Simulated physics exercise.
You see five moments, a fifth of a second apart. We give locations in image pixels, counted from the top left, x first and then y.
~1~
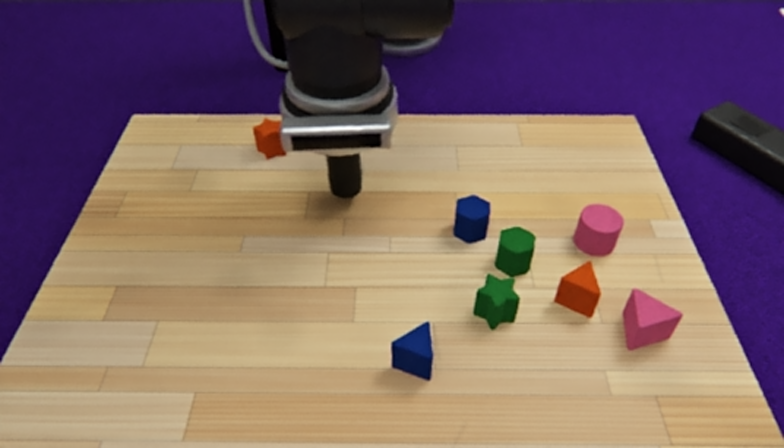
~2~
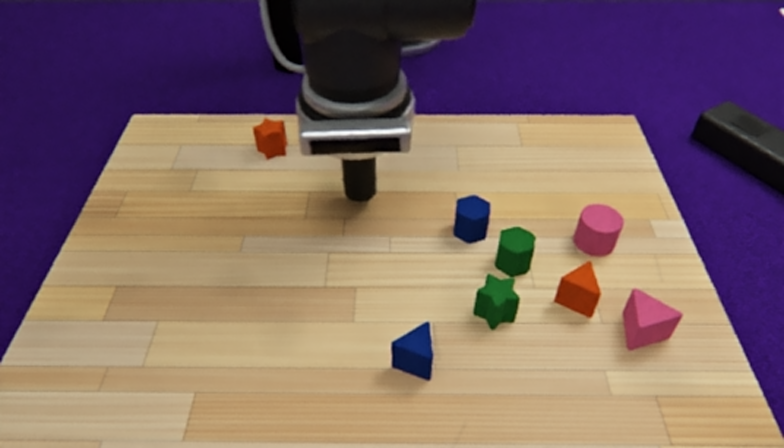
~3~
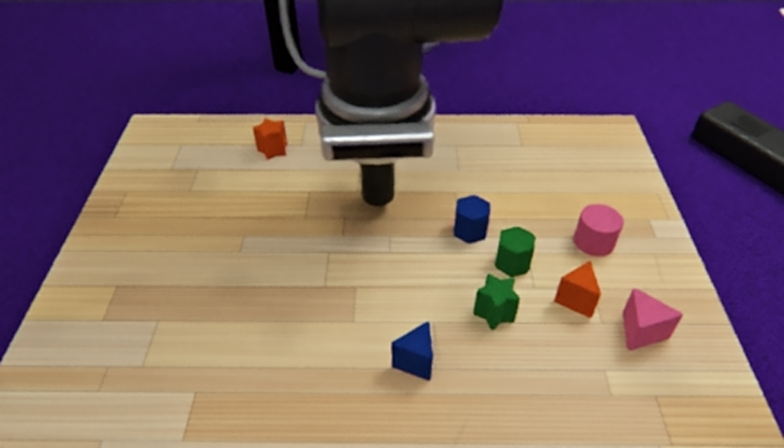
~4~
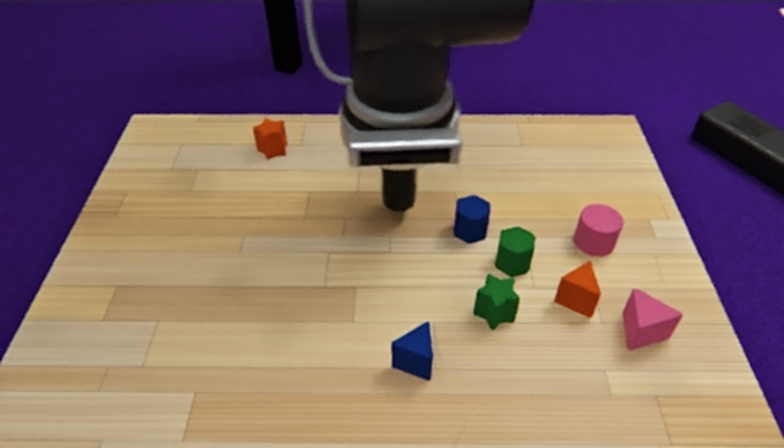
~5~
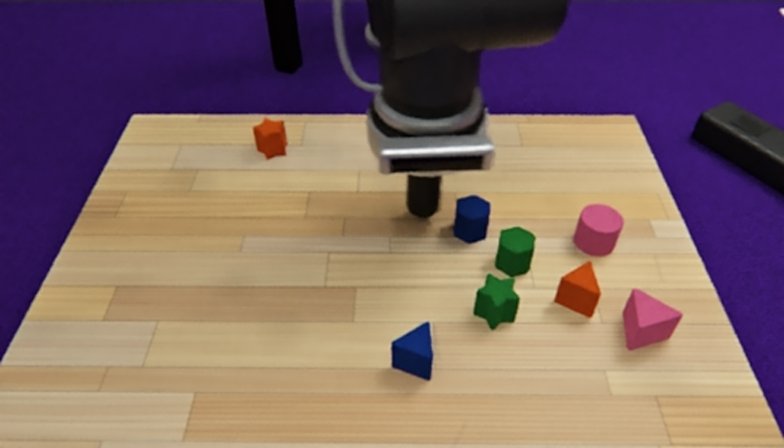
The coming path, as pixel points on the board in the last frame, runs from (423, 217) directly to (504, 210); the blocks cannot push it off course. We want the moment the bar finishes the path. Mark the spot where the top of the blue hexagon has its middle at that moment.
It should be at (495, 212) by then.
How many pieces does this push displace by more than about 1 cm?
The push will move one block.
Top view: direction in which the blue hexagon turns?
It spins with the clock.
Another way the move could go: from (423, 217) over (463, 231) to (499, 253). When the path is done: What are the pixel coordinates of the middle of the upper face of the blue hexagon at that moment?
Final place: (538, 224).
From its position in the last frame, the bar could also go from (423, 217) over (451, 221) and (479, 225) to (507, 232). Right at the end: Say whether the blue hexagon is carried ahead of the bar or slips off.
The bar will still be pushing it.
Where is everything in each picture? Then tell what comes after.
The first frame shows lower end of the bar at (346, 188), tops of blocks, blue hexagon at (473, 206), green hexagon at (518, 239).
The second frame shows bar at (361, 192), blocks as before.
The third frame shows bar at (378, 196), blocks as before.
The fourth frame shows bar at (399, 201), blocks as before.
The fifth frame shows bar at (423, 207), blue hexagon at (473, 206), green hexagon at (518, 239).
What follows on the original path. Halfway along, bar at (465, 204); blue hexagon at (488, 210), turned 40° clockwise.
At the end, bar at (506, 200); blue hexagon at (495, 212), turned 70° clockwise; green hexagon not moved.
